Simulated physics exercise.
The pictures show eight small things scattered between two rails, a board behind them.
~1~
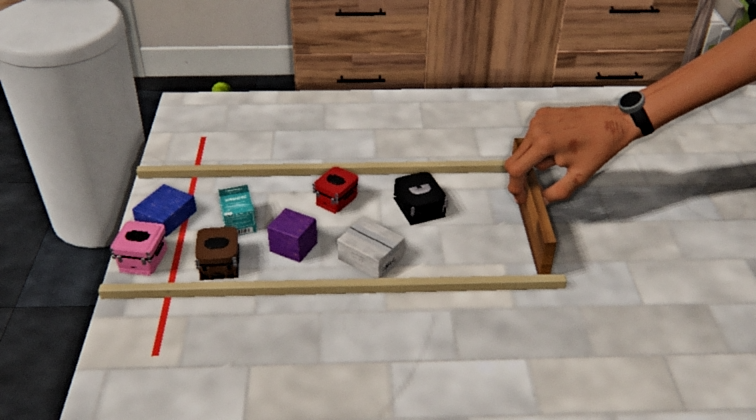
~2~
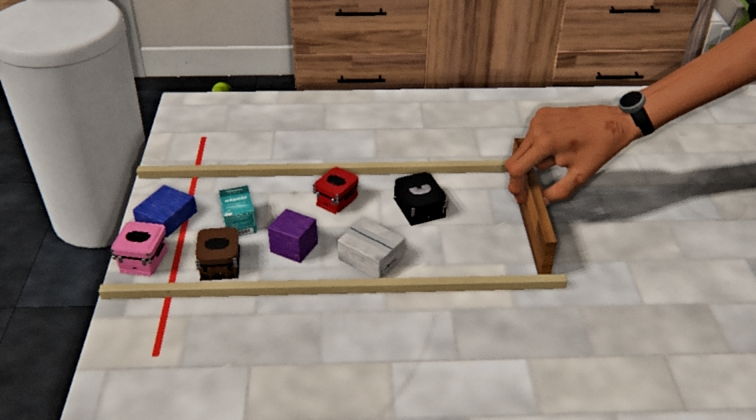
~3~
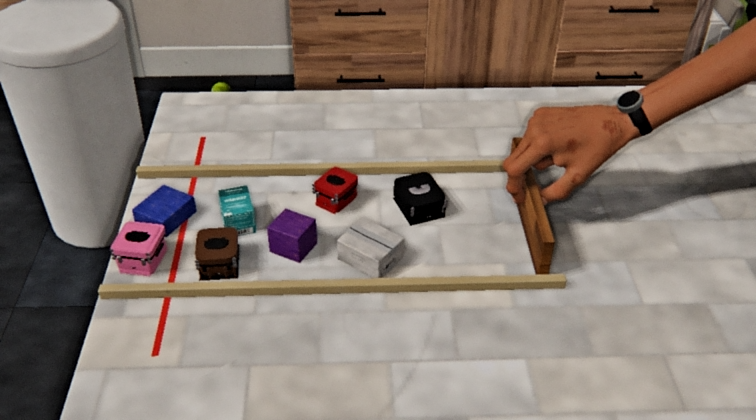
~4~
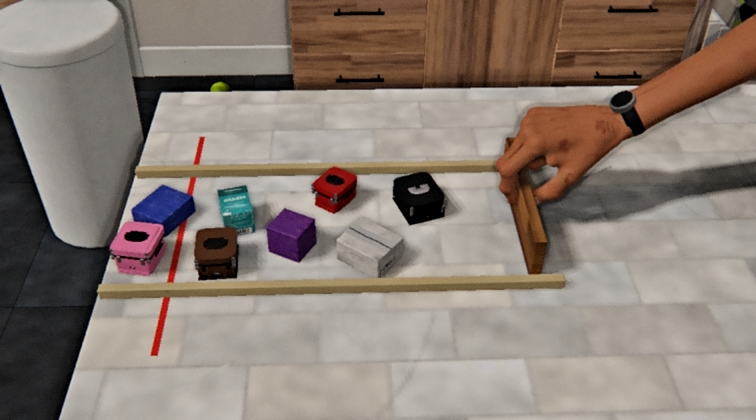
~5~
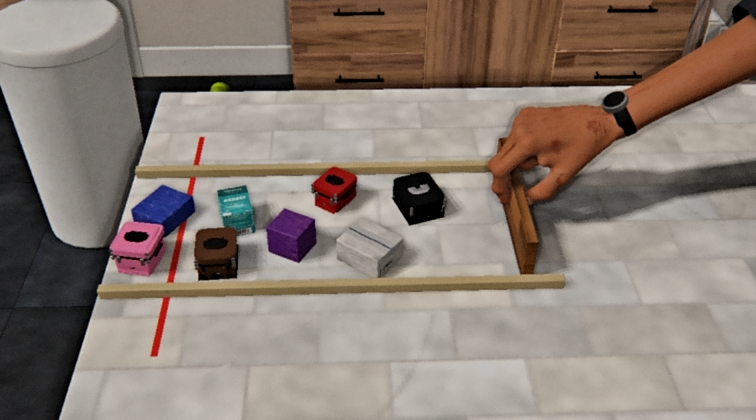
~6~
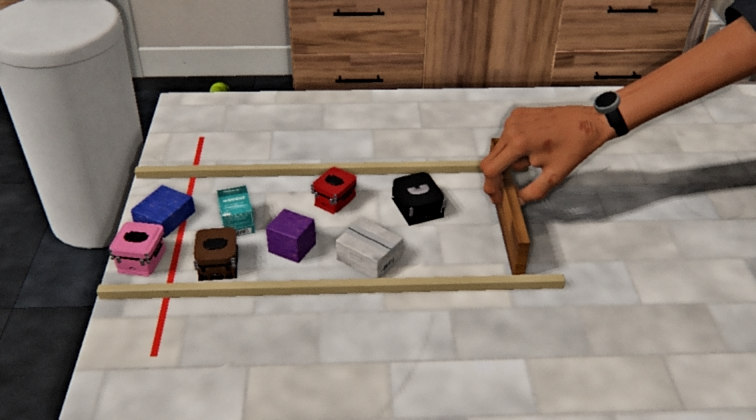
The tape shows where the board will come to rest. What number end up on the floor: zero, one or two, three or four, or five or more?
In the end the number that fall off is three or four.
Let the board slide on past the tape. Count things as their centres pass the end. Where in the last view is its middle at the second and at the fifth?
Near (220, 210) and (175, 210).
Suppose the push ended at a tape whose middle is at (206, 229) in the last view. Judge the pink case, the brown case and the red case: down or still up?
The pink case comes down, the brown case survives, the red case stays on.
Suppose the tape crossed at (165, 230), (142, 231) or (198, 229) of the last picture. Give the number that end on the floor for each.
Down on the floor: 5, 5 and 3.
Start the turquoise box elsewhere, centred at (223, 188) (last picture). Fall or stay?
Then it comes down.
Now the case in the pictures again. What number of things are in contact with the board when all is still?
The number is 3.
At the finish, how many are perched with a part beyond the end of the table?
That would be 2.
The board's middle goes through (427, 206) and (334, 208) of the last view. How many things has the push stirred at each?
The counts are 1 and 4.
A little later, none off yet; pink case at rest near (139, 249); blue block at rest near (163, 211); brown case at rest near (217, 254).
Next, none off yet; pink case moving near (129, 249); blue block shifted about its own width near (116, 214); brown case shifted about its own width near (167, 259).
When it is over, the number that fall off is three or four; down, turquoise box, blue block and pink case.
